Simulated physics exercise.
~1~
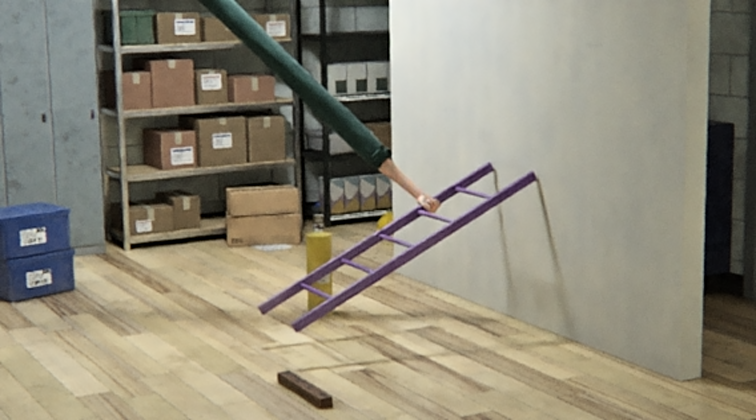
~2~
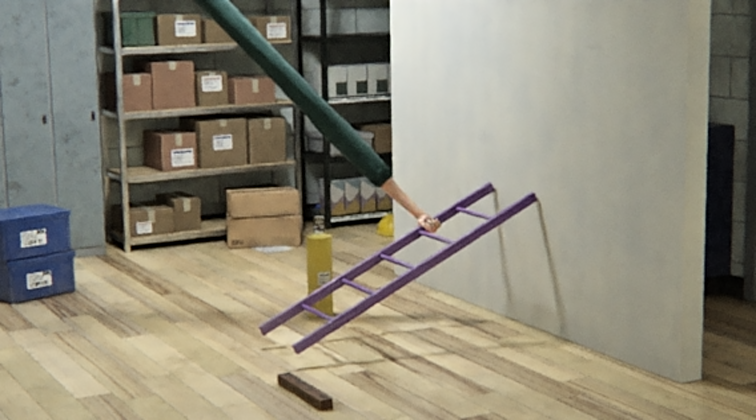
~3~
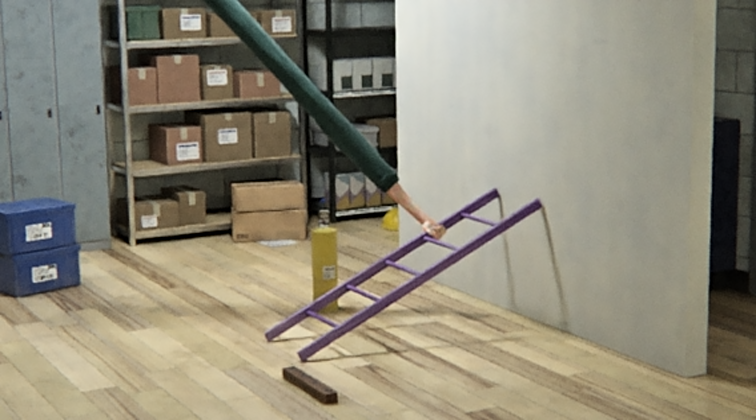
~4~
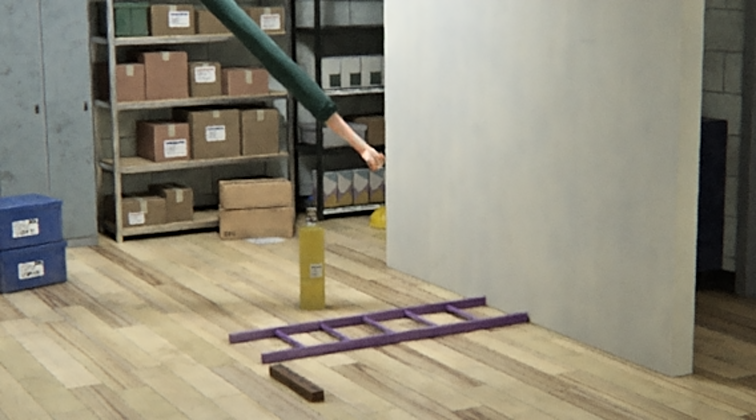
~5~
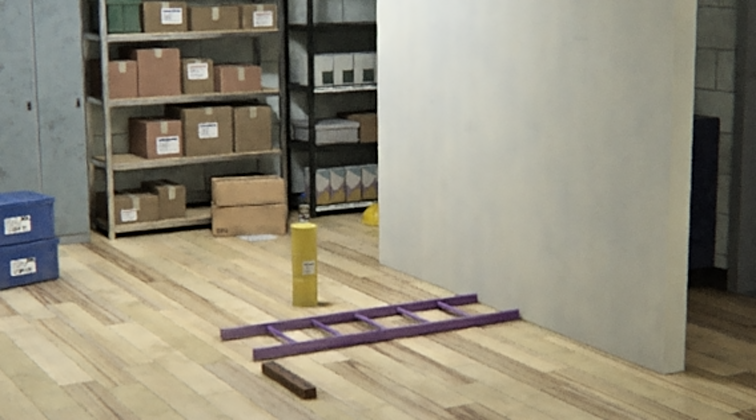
Purple ladder held against a pale wall by a long green-sleeved arm, slipping down and lying flat on the floor after release.
